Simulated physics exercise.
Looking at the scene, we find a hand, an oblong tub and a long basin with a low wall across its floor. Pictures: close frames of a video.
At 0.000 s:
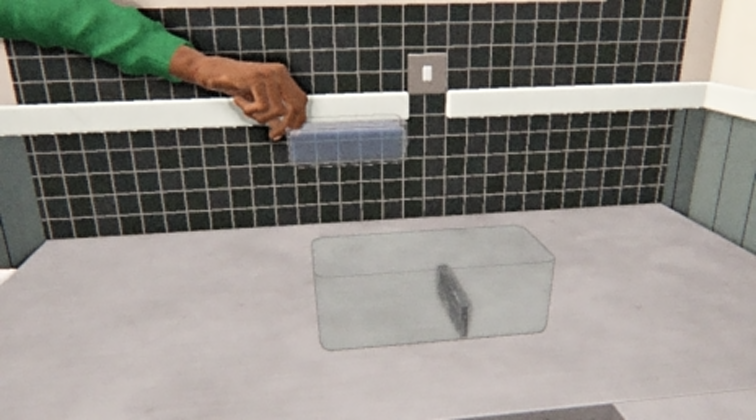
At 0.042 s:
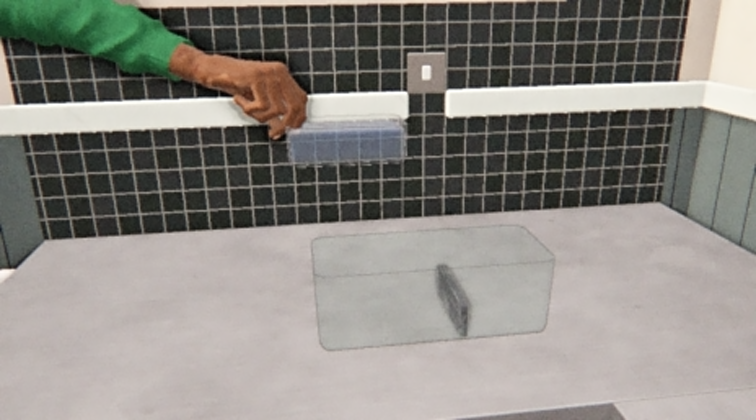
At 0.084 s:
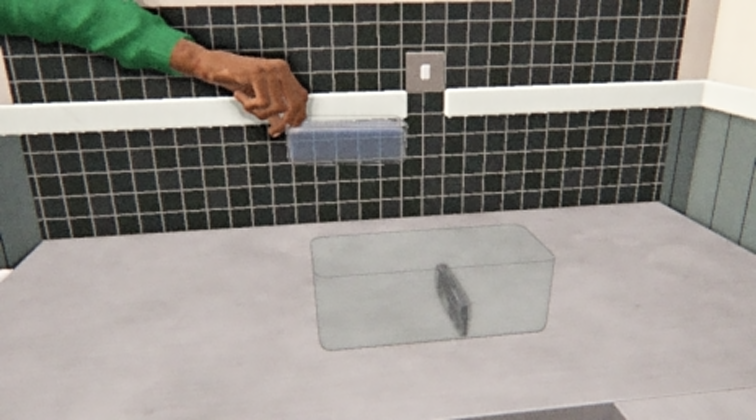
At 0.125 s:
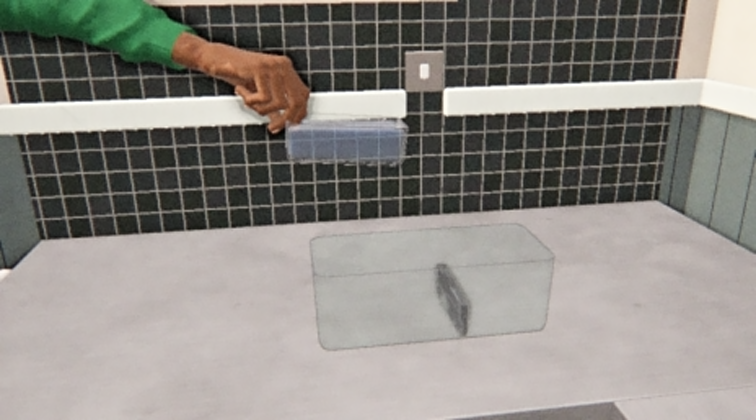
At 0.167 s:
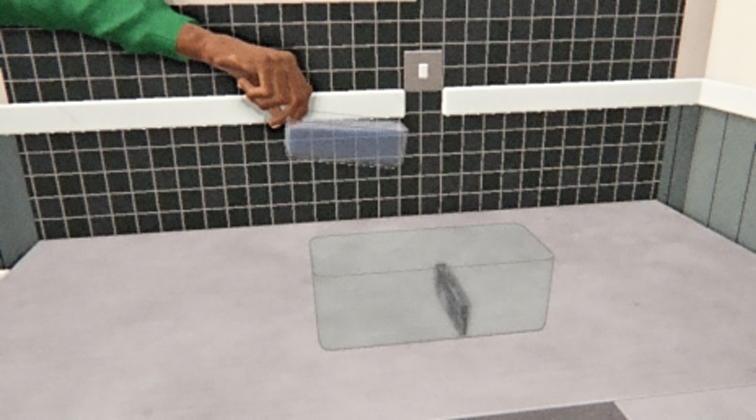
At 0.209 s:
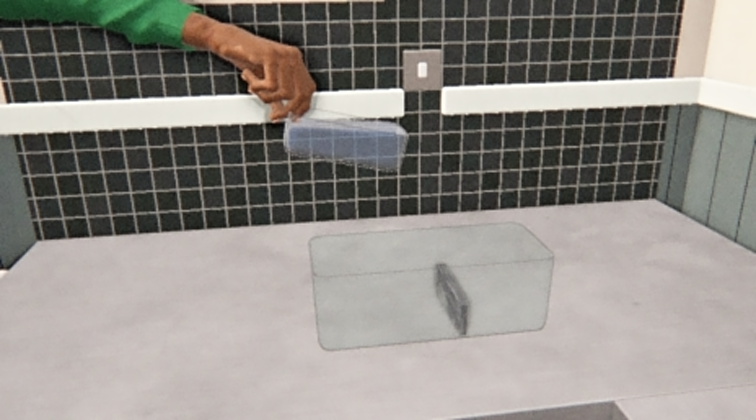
At the start, a hand in a green sleeve holds a small, clear oblong tub of bluish water level above a long transparent basin with a low dark wall across its floor. The hand then gradually tilts the tub, lowering its right end, while the basin stays still.
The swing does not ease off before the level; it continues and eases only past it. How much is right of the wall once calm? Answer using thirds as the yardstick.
Between a third and two thirds of it.
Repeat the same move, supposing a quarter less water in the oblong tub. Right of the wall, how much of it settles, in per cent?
Roughly 25 percent.
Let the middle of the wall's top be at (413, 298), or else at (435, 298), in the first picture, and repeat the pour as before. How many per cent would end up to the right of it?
Note - case one near 75 %, case two near 70 %.
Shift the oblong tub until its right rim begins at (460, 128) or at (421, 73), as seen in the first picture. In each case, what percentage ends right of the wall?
Close to 85 % for the first start and close to 65 % for the second.
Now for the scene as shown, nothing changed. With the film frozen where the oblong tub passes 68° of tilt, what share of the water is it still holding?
25 %.
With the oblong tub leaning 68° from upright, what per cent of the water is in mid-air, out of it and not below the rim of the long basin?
Share in flight: Approx. 60 %.
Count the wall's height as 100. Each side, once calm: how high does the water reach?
20 left, 30 right, give or take.
After 0.55 s the tilt is 68° and 25 per cent is still to pour, 8 is left of the wall and 8 right of it.
After 0.81 s the tilt is 93° and 6 per cent is still to pour, 36 is left of the wall and 51 right of it.
After 1.07 s the tilt is 94° and 2 per cent is still to pour, 40 is left of the wall and 50 right of it.
After 1.36 s the tilt is 94° and 0 per cent is still to pour, 42 is left of the wall and 50 right of it.
In the end 43 per cent lies left of the wall, 50 right of it and 6 outside.
